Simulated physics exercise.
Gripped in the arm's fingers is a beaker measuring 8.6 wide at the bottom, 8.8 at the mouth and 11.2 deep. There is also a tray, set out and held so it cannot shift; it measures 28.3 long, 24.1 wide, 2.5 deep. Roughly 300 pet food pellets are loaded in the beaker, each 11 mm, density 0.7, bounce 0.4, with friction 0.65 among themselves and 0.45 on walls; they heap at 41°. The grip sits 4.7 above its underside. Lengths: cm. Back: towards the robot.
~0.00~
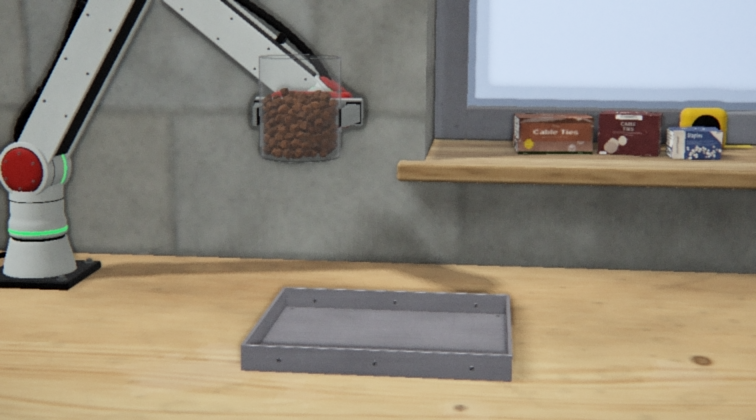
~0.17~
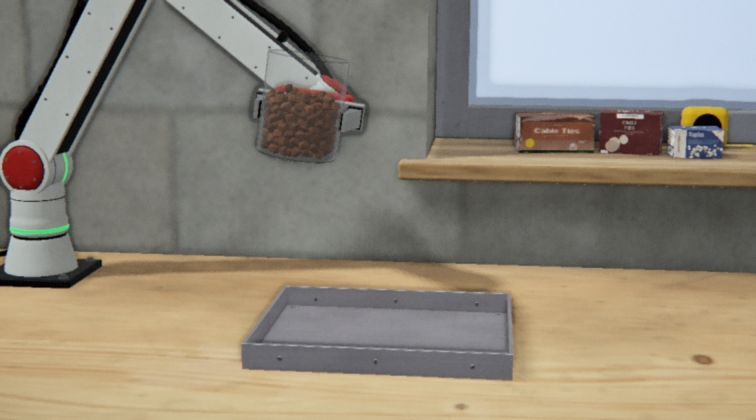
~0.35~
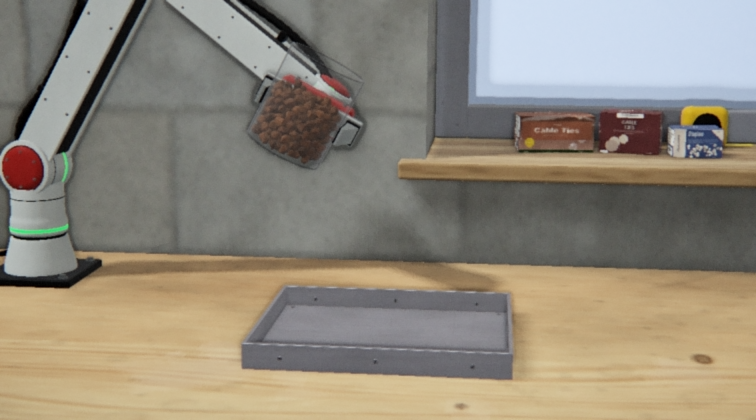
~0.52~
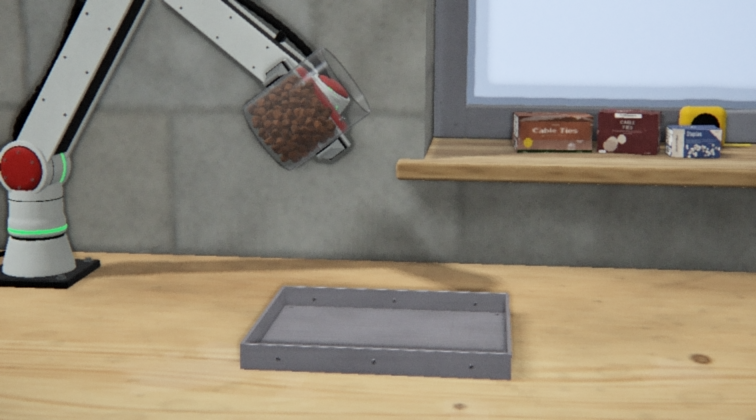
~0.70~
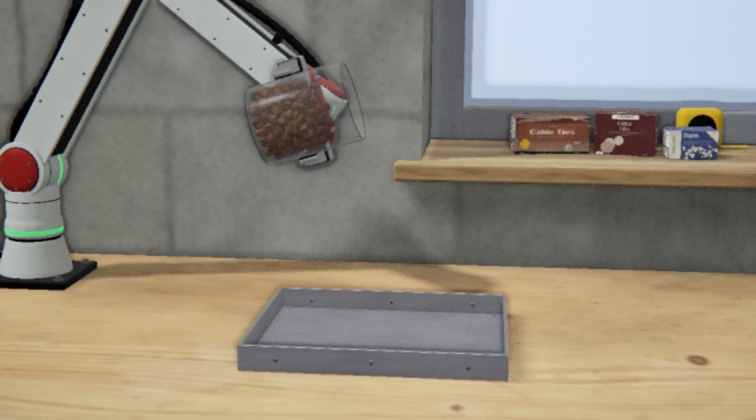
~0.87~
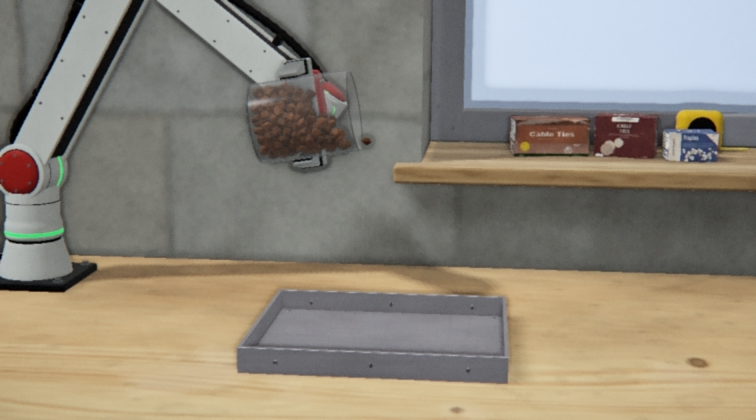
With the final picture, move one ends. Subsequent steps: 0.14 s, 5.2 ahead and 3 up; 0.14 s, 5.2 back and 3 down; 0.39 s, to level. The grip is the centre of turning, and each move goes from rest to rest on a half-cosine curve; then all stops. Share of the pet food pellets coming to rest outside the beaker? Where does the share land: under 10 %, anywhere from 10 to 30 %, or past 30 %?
It lands past 30 %.
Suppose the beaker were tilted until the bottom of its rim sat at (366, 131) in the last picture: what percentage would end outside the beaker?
The share is around 20 %.
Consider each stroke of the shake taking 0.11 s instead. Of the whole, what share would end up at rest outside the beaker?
In that case around 90 per cent.
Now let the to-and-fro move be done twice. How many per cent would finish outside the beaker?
About 75 %.
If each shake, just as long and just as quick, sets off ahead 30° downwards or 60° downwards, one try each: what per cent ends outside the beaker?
About 10 and 0 per cent.
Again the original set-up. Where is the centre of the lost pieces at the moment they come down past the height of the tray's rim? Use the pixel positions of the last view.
About at (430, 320).
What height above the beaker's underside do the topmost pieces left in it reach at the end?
Around 5.0 centimetres above the underside.
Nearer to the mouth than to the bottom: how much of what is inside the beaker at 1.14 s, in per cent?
90 %.
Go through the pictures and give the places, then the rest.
The first picture shows beaker middle at (300, 108), level; upper third of the load around (302, 106), from x 265 to 335, top at y 90; 296 in the beaker.
The second picture shows beaker middle at (303, 107), tilted 8° forward; upper third of the load around (299, 105), from x 265 to 335, top at y 90.
The third picture shows beaker middle at (305, 108), tilted 28° forward; upper third of the load around (297, 104), from x 255 to 335, top at y 85.
The fourth picture shows beaker middle at (306, 110), tilted 53° forward; upper third of the load around (291, 102), from x 255 to 330, top at y 80.
The fifth picture shows beaker middle at (304, 114), tilted 73° forward; upper third of the load around (288, 100), from x 255 to 330, top at y 85.
The sixth picture shows beaker middle at (305, 117), tilted 81° forward; upper third of the load around (284, 105), from x 255 to 365, top at y 85; 296 in the beaker.
By 1.14 s, tilted 81° forward, highest piece 28 above the table; 210 in the beaker, 1 in the tray, 85 in flight or on a rim.
By 1.41 s, tilted 21° forward, highest piece 31 above the table; 157 in the tray, 135 in the beaker, 4 in flight or on a rim.
By 1.74 s, level, highest piece 27 above the table; 158 in the tray, 135 in the beaker, 3 on the table or floor.
By 2.79 s, level, highest piece 27 above the table; 158 in the tray, 135 in the beaker, 3 on the table or floor.
Final count, 158 in the tray, 135 in the beaker, 3 on the table or floor. That is 54 % outside the beaker.
